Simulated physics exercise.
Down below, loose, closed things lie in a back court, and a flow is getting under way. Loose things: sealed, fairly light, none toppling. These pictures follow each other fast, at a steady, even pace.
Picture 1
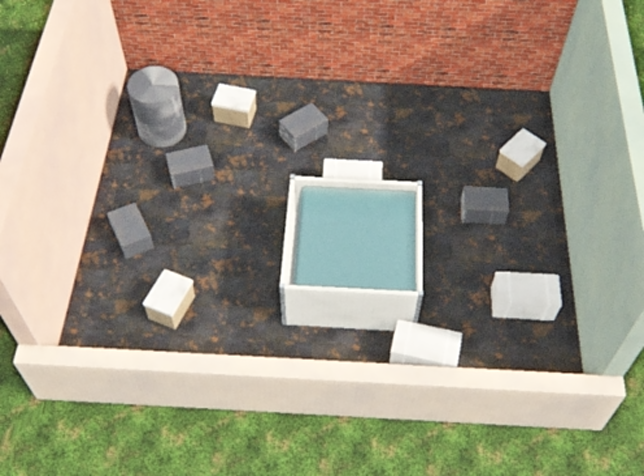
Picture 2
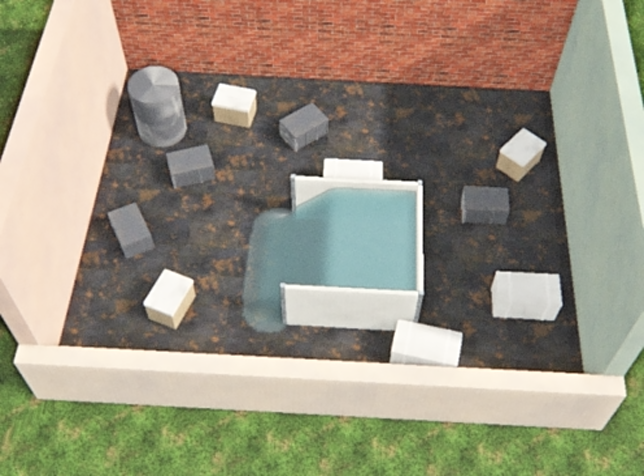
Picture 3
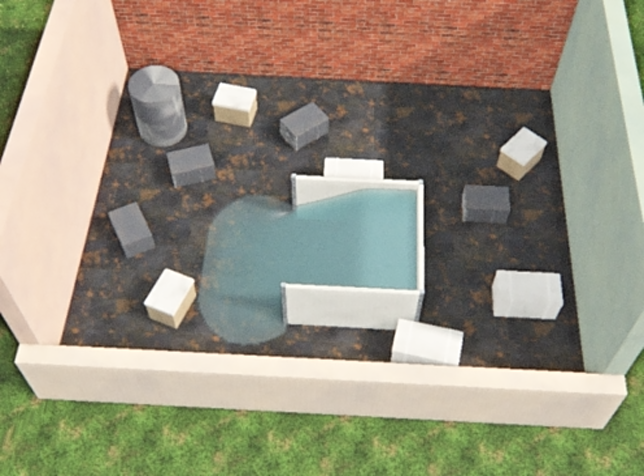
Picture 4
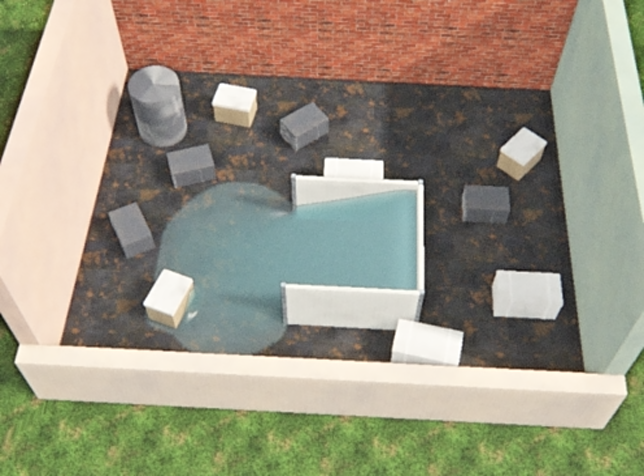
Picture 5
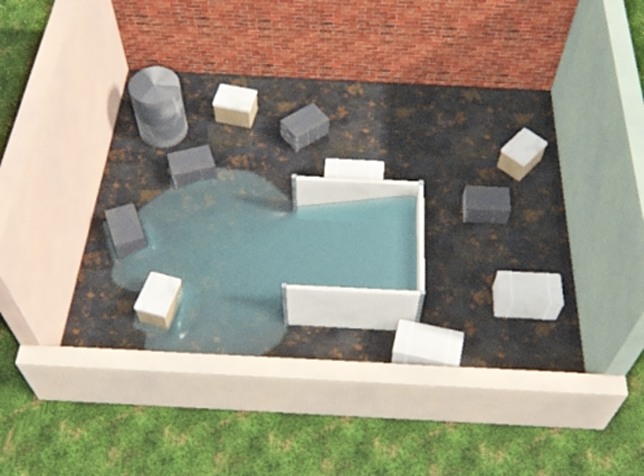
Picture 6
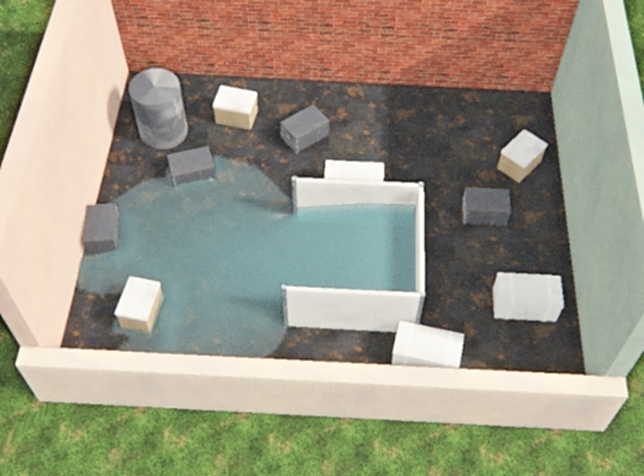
Blue-green water fills a white-walled tank in a dark-floored court, seen from high above, with a brick wall behind and pale walls around. Grey, cream and white boxes lie scattered about, with a grey cylinder at back left. The tank's left side opens and water spreads leftward in a widening rounded sheet, reaching a cream-coloured chest and then a grey crate, and shifting both a little left, while the camera stays still.
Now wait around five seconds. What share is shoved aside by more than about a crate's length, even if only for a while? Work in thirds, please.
My answer: One to two thirds.
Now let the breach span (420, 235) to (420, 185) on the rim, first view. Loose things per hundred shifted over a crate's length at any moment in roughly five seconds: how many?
My figure is about 50 %.
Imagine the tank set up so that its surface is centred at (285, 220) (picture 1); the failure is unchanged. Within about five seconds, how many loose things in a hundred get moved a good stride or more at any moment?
About 60 %.
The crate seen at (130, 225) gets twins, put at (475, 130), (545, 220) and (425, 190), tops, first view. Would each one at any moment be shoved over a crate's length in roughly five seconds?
In turn: Never so far, short of that, less than that.
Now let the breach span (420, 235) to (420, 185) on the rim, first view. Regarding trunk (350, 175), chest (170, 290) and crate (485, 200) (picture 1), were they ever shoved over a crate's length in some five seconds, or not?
In turn: Stayed short, stayed short, cleared that distance.
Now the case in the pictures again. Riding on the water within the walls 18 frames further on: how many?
3 in total.
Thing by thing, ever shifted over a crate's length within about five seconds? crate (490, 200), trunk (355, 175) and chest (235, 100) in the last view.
Never got far, then never got far, then went a long way.
A moment on, 1 of 10 are well off their spots; 1 afloat.
Next, 2 of 10 are well off their spots; 2 afloat.
Later, 2 of 10 are well off their spots; 3 afloat.
In the end, 6 of 10 are well off their spots, and 6 have been at some point; 3 afloat.
